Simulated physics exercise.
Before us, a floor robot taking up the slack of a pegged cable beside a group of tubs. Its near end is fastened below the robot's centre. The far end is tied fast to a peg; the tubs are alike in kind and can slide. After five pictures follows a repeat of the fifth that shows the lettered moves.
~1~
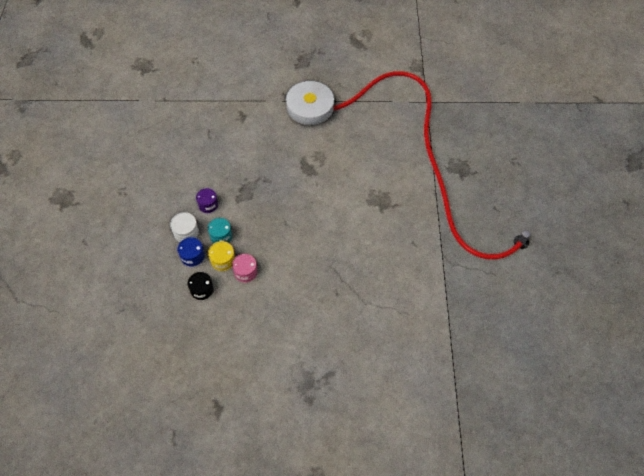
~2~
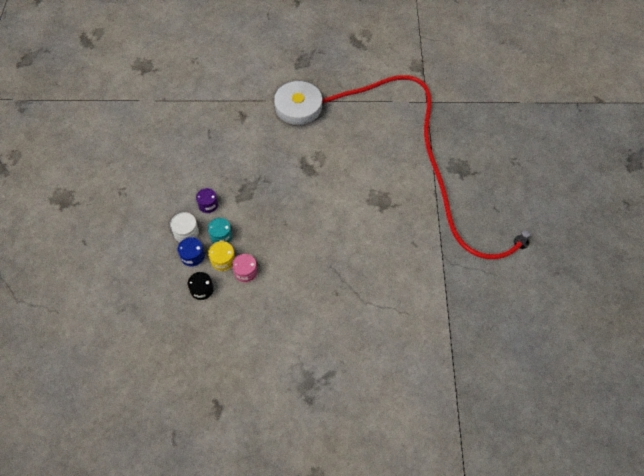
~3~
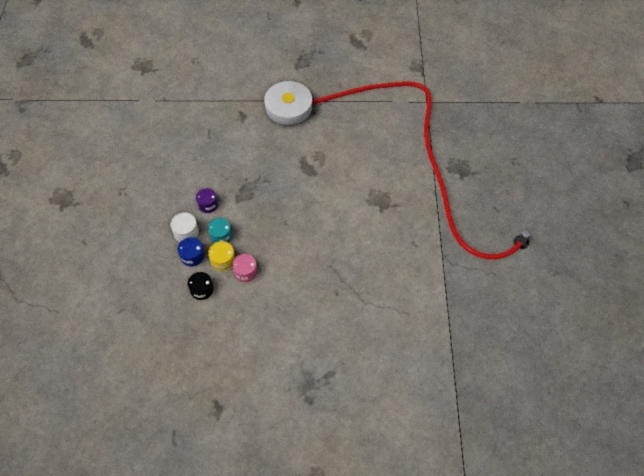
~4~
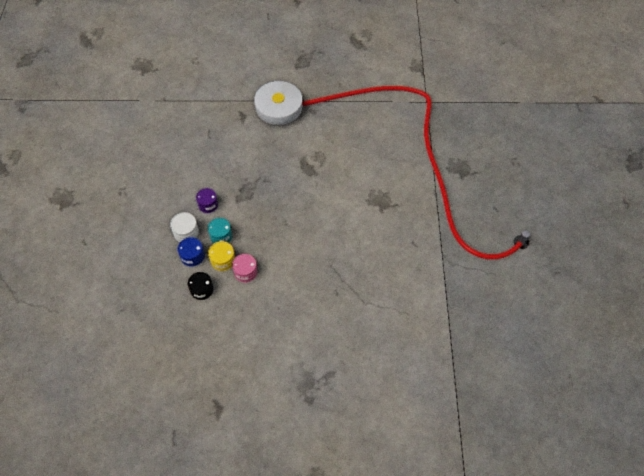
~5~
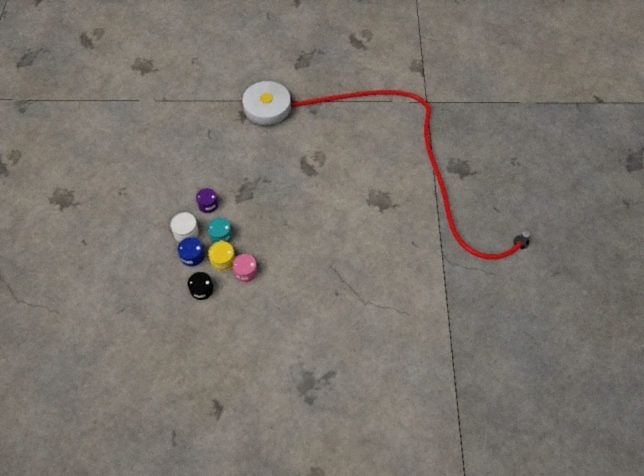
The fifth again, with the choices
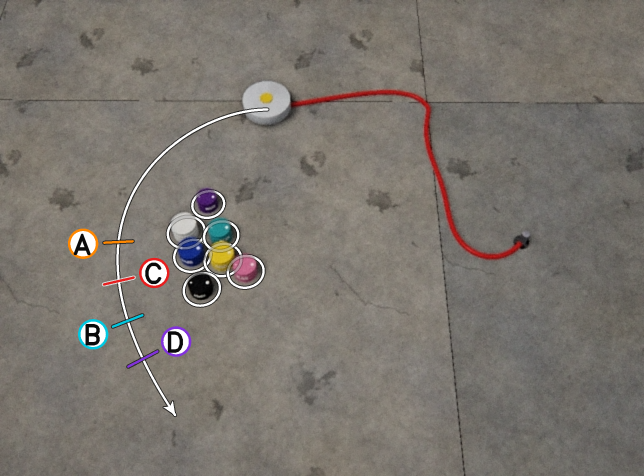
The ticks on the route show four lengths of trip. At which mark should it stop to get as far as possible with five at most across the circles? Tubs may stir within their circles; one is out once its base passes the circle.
Mark B.
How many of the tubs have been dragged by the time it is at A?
The count is none.
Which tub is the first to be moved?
The purple tub.
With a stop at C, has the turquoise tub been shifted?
No.
On the copy, A at (118, 242); B at (128, 321); C at (119, 281); D at (143, 359); the route from (268, 109) via (123, 218) to (175, 415).
On B. First, robot (170, 141).
Then, robot (118, 226).
Finally, robot (125, 317); blue tub (194, 264); white tub (192, 242); turquoise tub (230, 238); purple tub (212, 230); four over the rings.
By contrast, A is within the limit but short; C is within the limit but short; D has seven over the rings.
